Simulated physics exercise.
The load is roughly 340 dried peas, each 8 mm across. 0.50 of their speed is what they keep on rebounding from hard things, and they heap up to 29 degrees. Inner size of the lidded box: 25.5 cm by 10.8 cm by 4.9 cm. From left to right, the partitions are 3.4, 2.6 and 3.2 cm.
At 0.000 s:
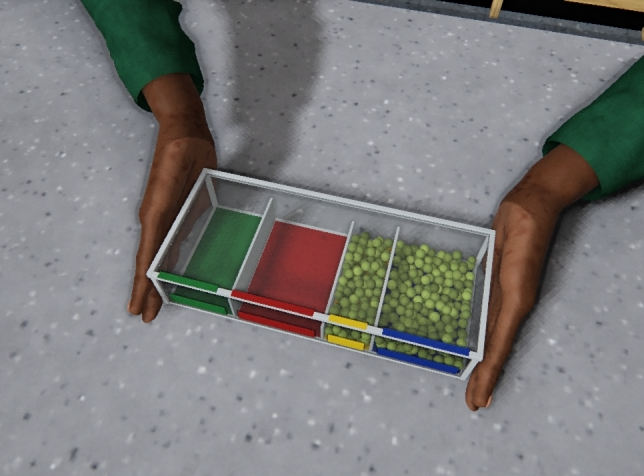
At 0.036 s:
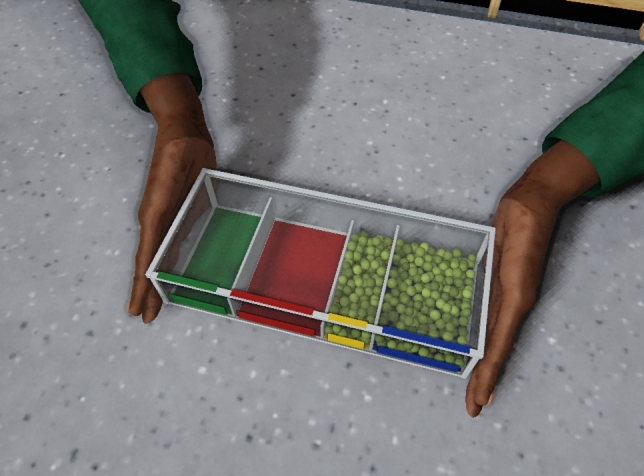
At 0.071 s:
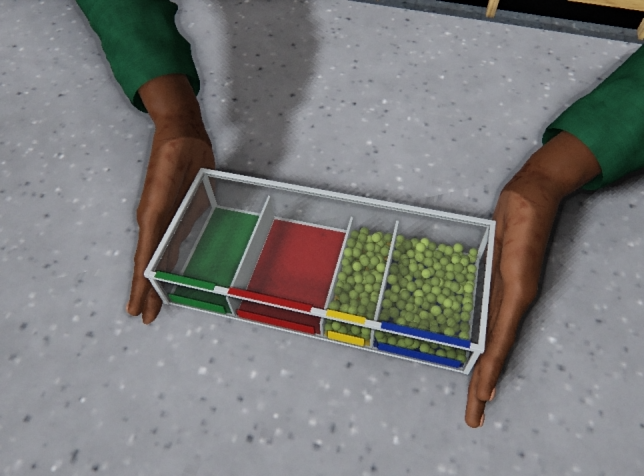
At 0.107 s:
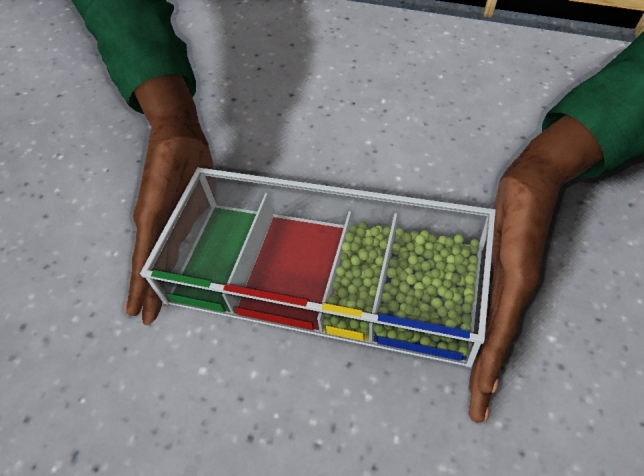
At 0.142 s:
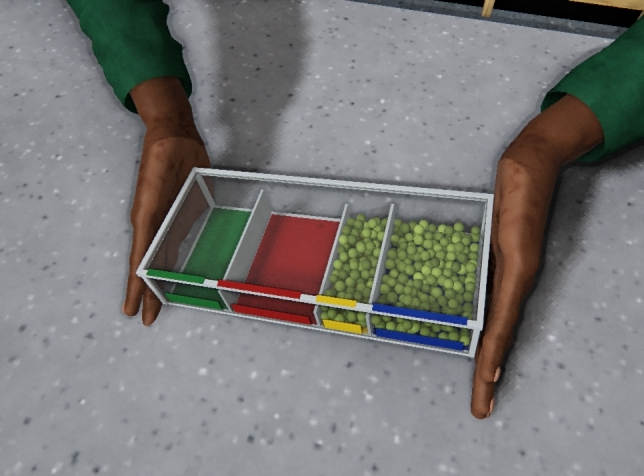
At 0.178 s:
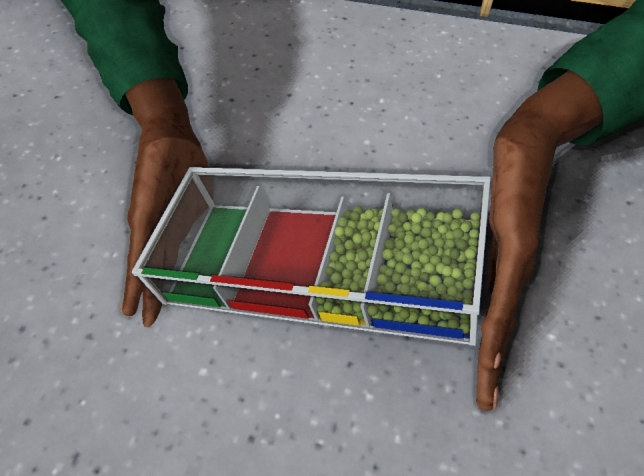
Two hands in green sleeves held a clear, divided box and slowly tilted it, raising the right end slightly, while the green peas stayed in the blue and yellow sections, leaving green and red empty.
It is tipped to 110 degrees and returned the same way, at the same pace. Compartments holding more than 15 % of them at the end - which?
Red no, blue yes, green yes, yellow no.
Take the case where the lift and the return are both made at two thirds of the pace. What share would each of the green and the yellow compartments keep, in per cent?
Final split: Green = 65 %, yellow = 0 %.
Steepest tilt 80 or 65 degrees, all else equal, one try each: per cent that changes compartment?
Around 35 and 20 in a hundred, respectively.
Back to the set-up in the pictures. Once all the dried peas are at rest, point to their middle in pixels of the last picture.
Est. centre at rest: (244, 253) px.
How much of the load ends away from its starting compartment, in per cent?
Estimate: Some 65 %.
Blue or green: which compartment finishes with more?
Result: Green has more.
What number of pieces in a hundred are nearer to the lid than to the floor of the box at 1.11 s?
80 %.
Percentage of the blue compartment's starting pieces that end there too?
Roughly 60 per cent.
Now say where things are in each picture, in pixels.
In the first picture, box tilt 0 degrees, front corners at (154, 273) and (477, 354); blue 60 %, yellow 40 %.
In the second picture, box tilt 1 degrees, front corners at (153, 273) and (477, 352).
In the third picture, box tilt 2 degrees, front corners at (152, 273) and (478, 346).
In the fourth picture, box tilt 5 degrees, front corners at (148, 272) and (478, 336), lowest corner left back.
In the fifth picture, box tilt 9 degrees, front corners at (144, 271) and (477, 323), lowest corner left back.
In the sixth picture, box tilt 13 degrees, front corners at (140, 270) and (473, 307), lowest corner left back; blue 60 %, yellow 40 %. The box's pace is about 110 degrees a second.
After 1.11 s, tilt 110 degrees; red 25 %, blue 40 %, green 15 %, yellow 20 %.
After 1.73 s, tilt 50 degrees; red 5 %, blue 35 %, green 55 %.
After 2.39 s, tilt 0 degrees; red 5 %, blue 35 %, green 55 %, yellow 5 %.
At rest (2.8 s), red 5 %, blue 35 %, green 55 %, yellow 5 %.
